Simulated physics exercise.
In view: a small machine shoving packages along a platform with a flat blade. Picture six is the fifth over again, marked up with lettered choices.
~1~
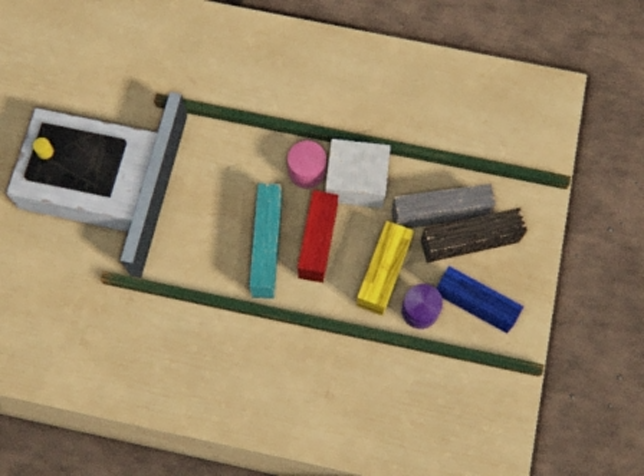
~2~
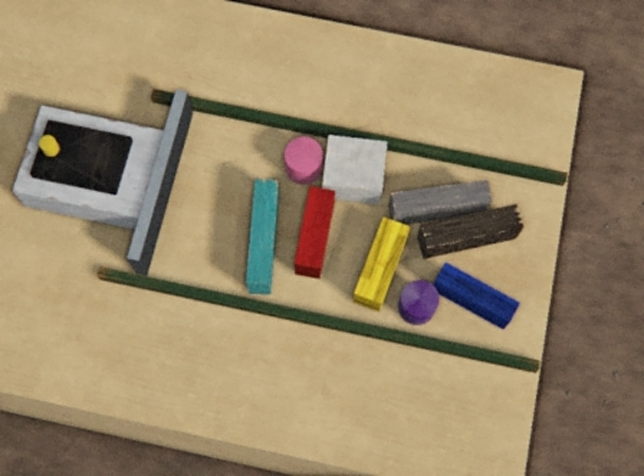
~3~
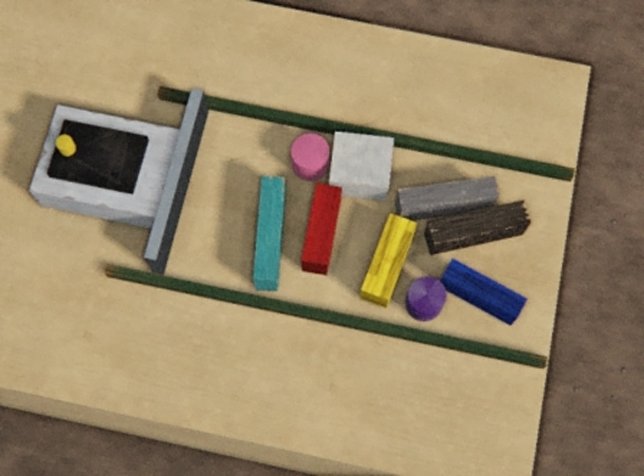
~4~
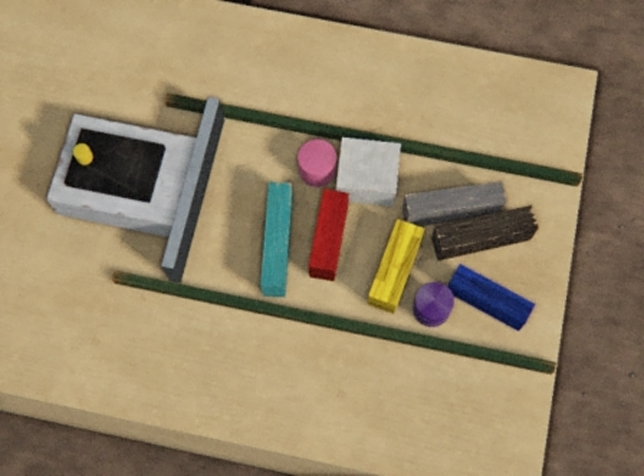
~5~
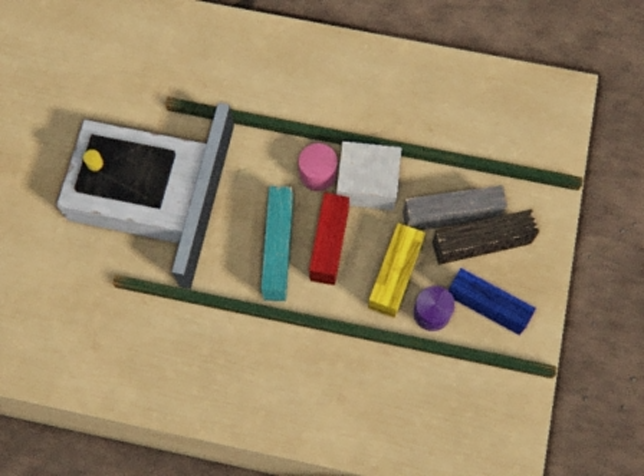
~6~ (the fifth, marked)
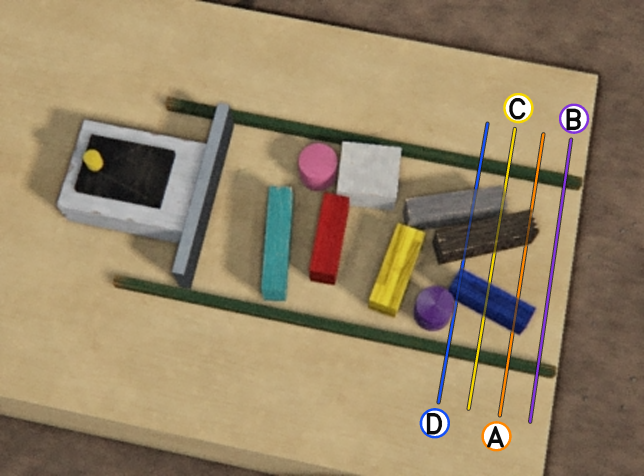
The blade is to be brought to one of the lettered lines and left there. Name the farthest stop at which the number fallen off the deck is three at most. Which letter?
D.
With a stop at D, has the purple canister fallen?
By then, no.
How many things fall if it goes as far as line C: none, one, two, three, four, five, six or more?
By then, four.
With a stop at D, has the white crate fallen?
No.
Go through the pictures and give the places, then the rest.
In the first frame, turquoise bar (267, 241); grey bar (442, 207); white crate (358, 174).
In the second frame, robot (88, 158); black bar (470, 232).
In the third frame, robot (104, 157); red stick (322, 229).
In the fourth frame, robot (122, 166); pink canister (318, 163).
In the fifth frame, robot (132, 172); turquoise bar (278, 244); grey bar (454, 209); white crate (369, 177).
On the copy, A at (523, 268); B at (552, 274); C at (493, 262); D at (464, 256).
On D. First, robot (226, 191); pink canister (334, 169); white crate (382, 178).
Then, robot (320, 209); blue stick (517, 320); black bar (511, 246).
Finally, robot (393, 224); blue stick over the edge; black bar over the edge; three fallen.
By contrast, A drops six; B drops eight; C drops four.
